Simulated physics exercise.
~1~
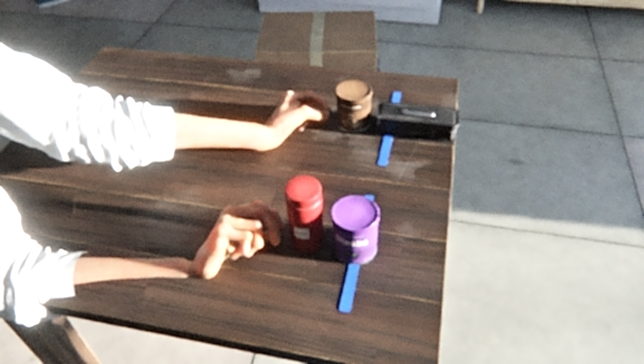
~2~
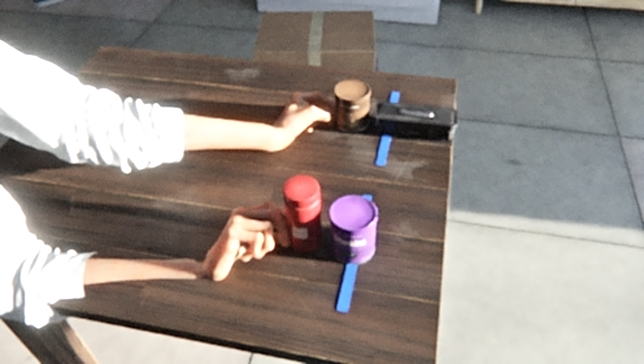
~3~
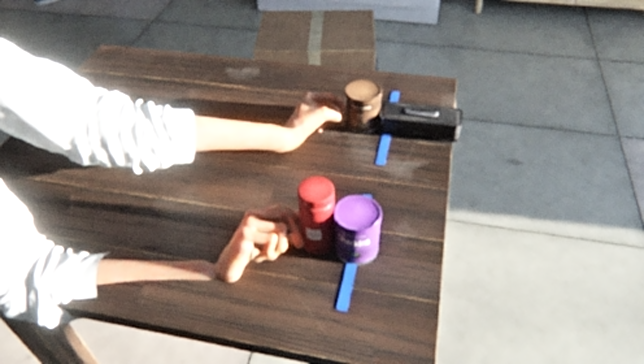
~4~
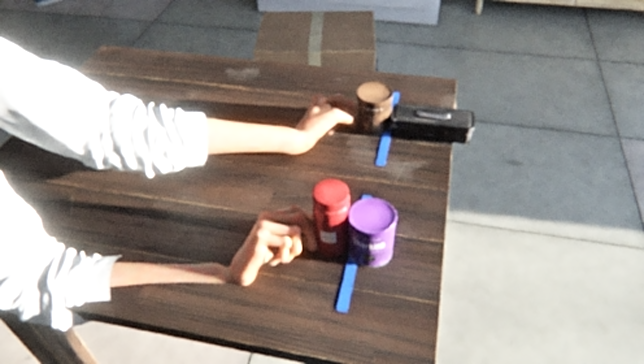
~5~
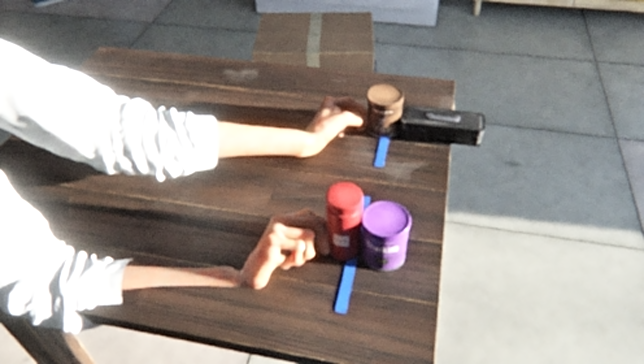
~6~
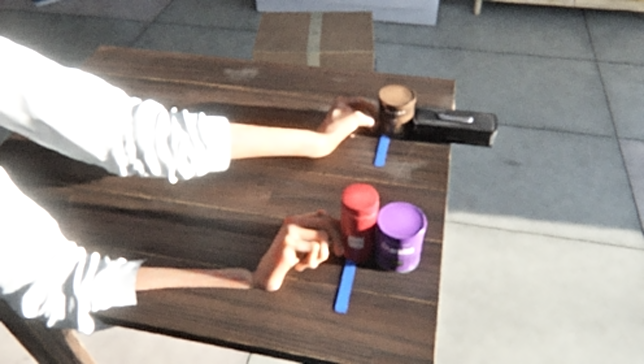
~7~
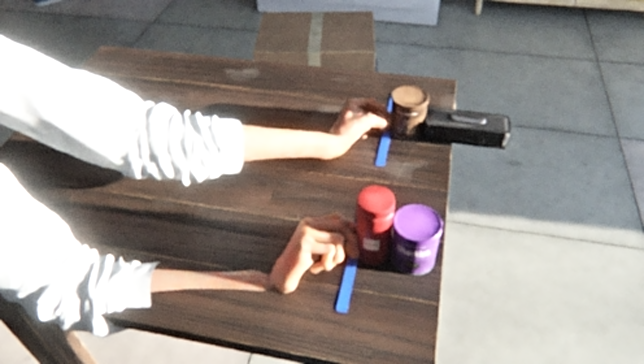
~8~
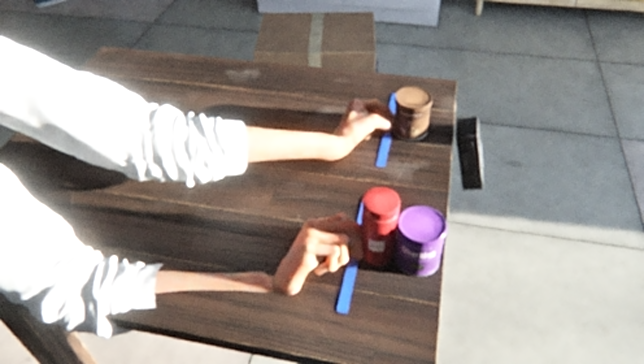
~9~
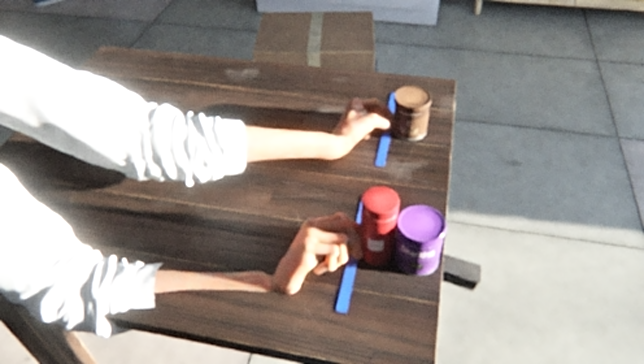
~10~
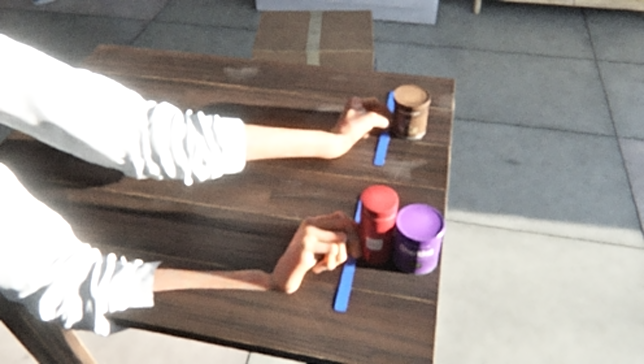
Two hands push containers rightward until the black case tips off the table edge.
